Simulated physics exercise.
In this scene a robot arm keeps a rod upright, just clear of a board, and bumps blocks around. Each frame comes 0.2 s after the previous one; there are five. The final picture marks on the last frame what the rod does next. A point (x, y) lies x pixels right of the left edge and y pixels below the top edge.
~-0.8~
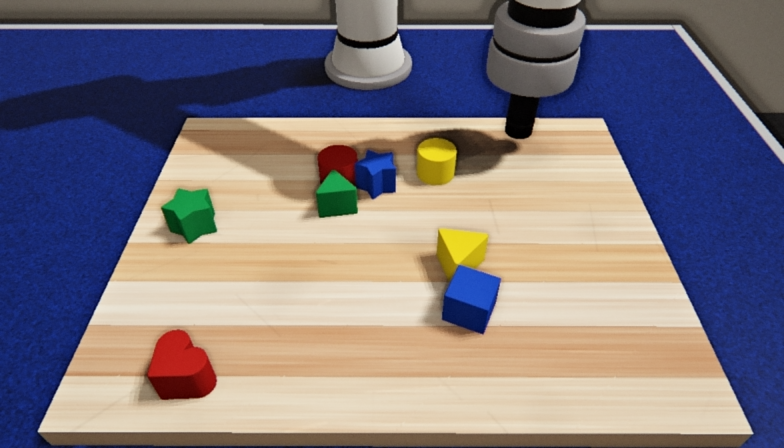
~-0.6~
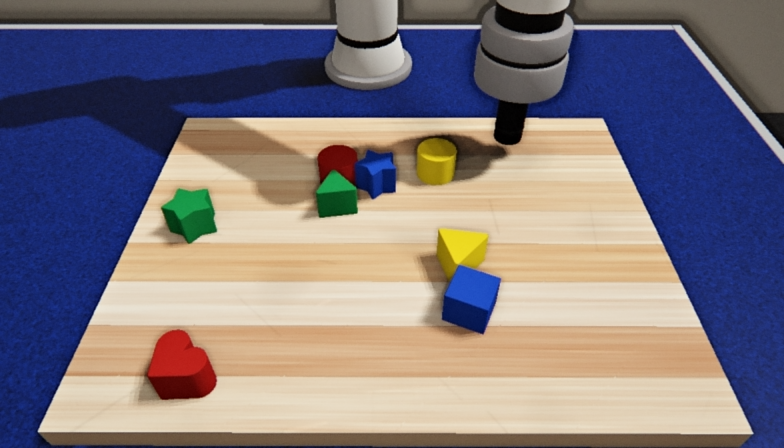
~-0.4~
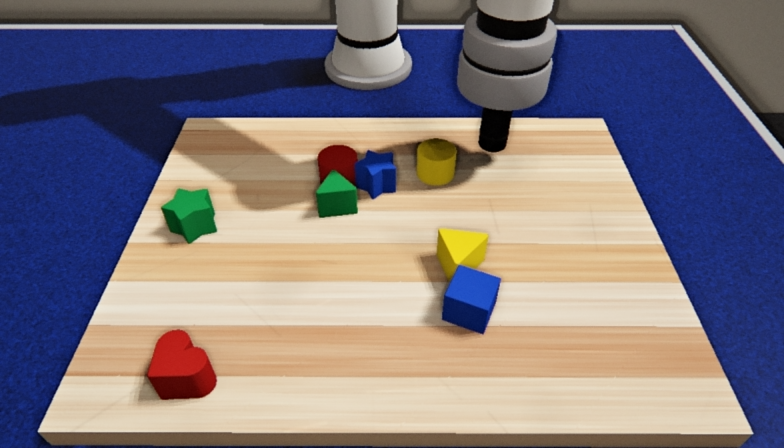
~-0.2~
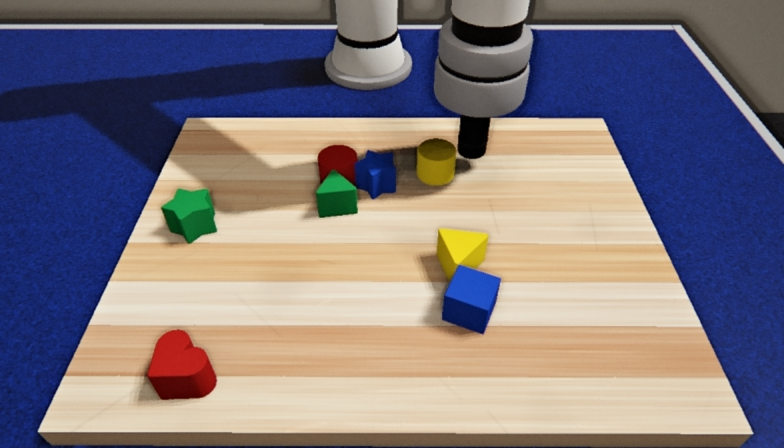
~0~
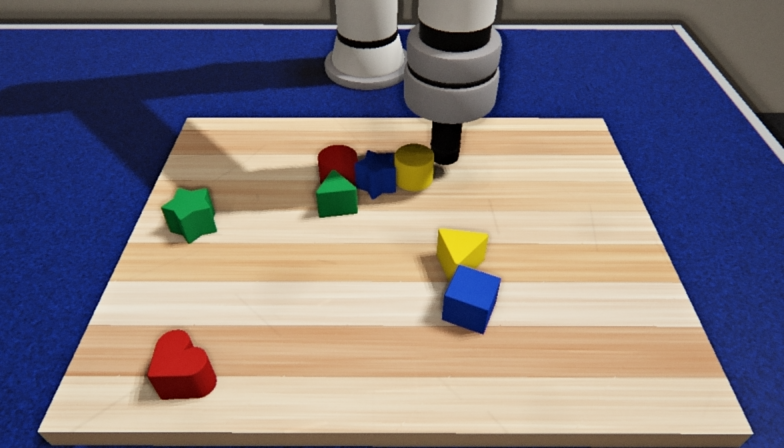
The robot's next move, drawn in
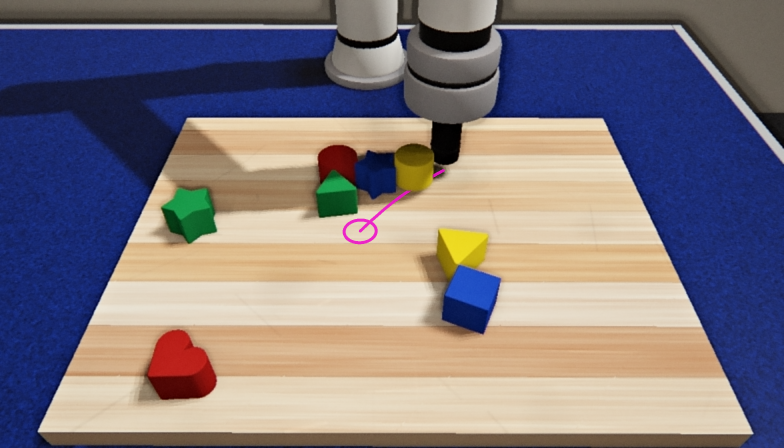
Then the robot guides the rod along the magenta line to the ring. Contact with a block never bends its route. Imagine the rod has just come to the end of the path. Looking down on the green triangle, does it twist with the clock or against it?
Viewed from overhead, the green triangle winds up turned anticlockwise.
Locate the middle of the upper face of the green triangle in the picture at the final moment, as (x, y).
It will likely be found at (283, 195).
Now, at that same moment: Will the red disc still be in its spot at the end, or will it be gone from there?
By the last moment, the red disc will have left its place.
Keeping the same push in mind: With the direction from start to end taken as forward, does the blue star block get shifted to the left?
No, I don't think so.
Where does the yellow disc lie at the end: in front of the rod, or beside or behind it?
Prediction: Slipped aside.
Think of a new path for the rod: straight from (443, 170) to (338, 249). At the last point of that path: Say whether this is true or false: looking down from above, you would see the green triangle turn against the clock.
The statement is correct.
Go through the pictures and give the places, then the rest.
In the first picture, rod tip (518, 132); block tops, green triangle (335, 183); red disc (337, 156); blue star block (377, 161); yellow disc (437, 149).
In the second picture, rod (507, 138); blocks unchanged.
In the third picture, rod (492, 145); blocks unchanged.
In the fourth picture, rod (471, 152); blocks unchanged.
In the fifth picture, rod (444, 157); green triangle (335, 183); red disc (337, 156); blue star block (377, 161); yellow disc (415, 154).
Path on the board, from (443, 170) over (400, 197) to (360, 231).
On the path given first. One third of the way, rod (415, 174); green triangle (324, 187); red disc (318, 155); blue star block (345, 169); yellow disc (381, 168).
Two thirds of the way, rod (386, 194); green triangle (305, 192), turned 35° anticlockwise; red disc (305, 152); blue star block (318, 172), turned 35° clockwise; yellow disc (349, 182).
At the end, rod (359, 218); green triangle (283, 195), turned 40° anticlockwise; red disc (305, 151); blue star block (307, 174), turned 60° clockwise; yellow disc (325, 196).
